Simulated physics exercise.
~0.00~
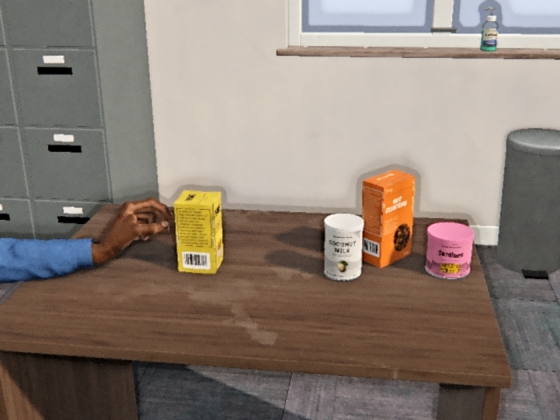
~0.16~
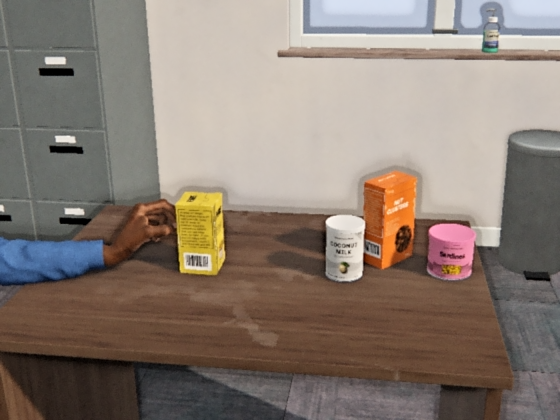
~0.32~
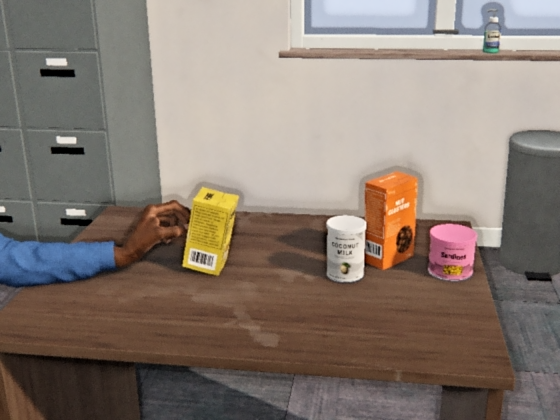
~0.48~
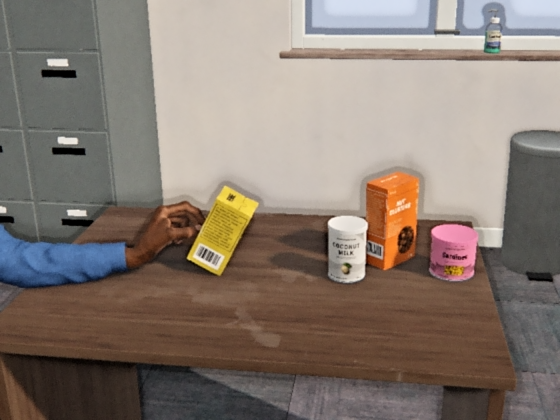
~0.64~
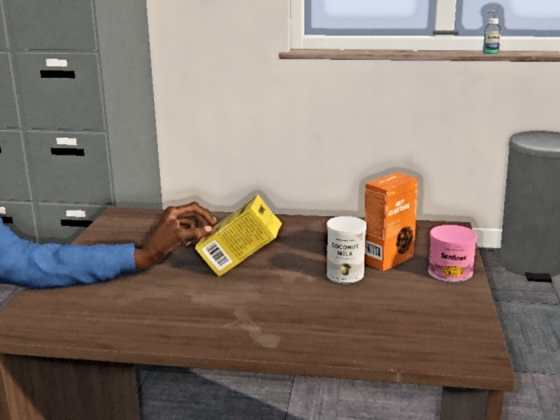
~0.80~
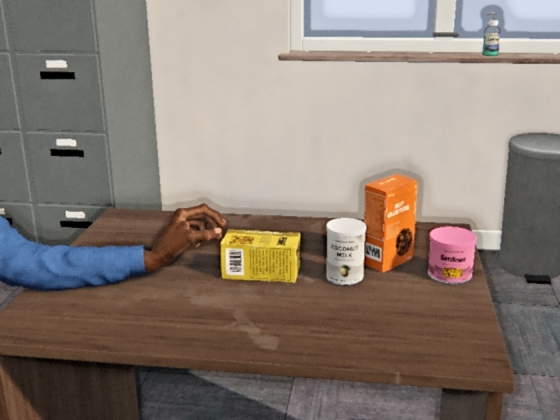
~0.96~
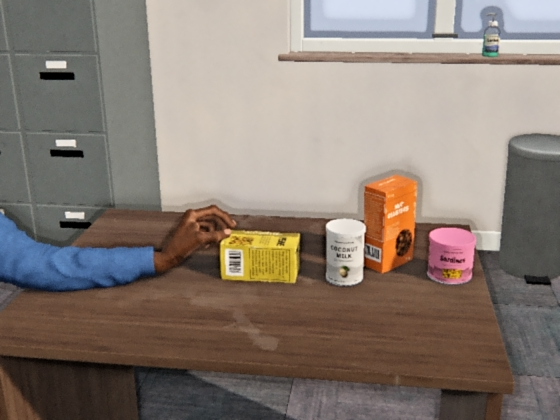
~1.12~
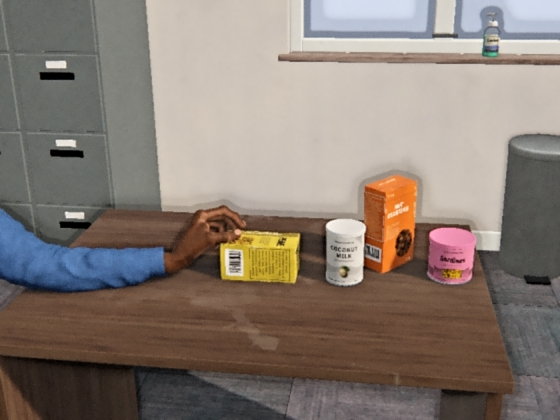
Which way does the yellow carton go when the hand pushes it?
It moves to the right, tipping over that way and ending on its side near the white tin.
A yellow carton stands upright on a dark brown wooden table, with a hand in a blue sleeve reaching toward it from the left. Seen from the front and slightly above, the table also holds a white tin, an orange packet and a pink tin on the right, with grey cabinets, a window sill and a grey bin behind. The hand pushes the carton, which starts to lean to the right. It tips further as the hand follows, then drops onto its side. It ends lying beside the white tin, the hand still close to it and the other things still standing.
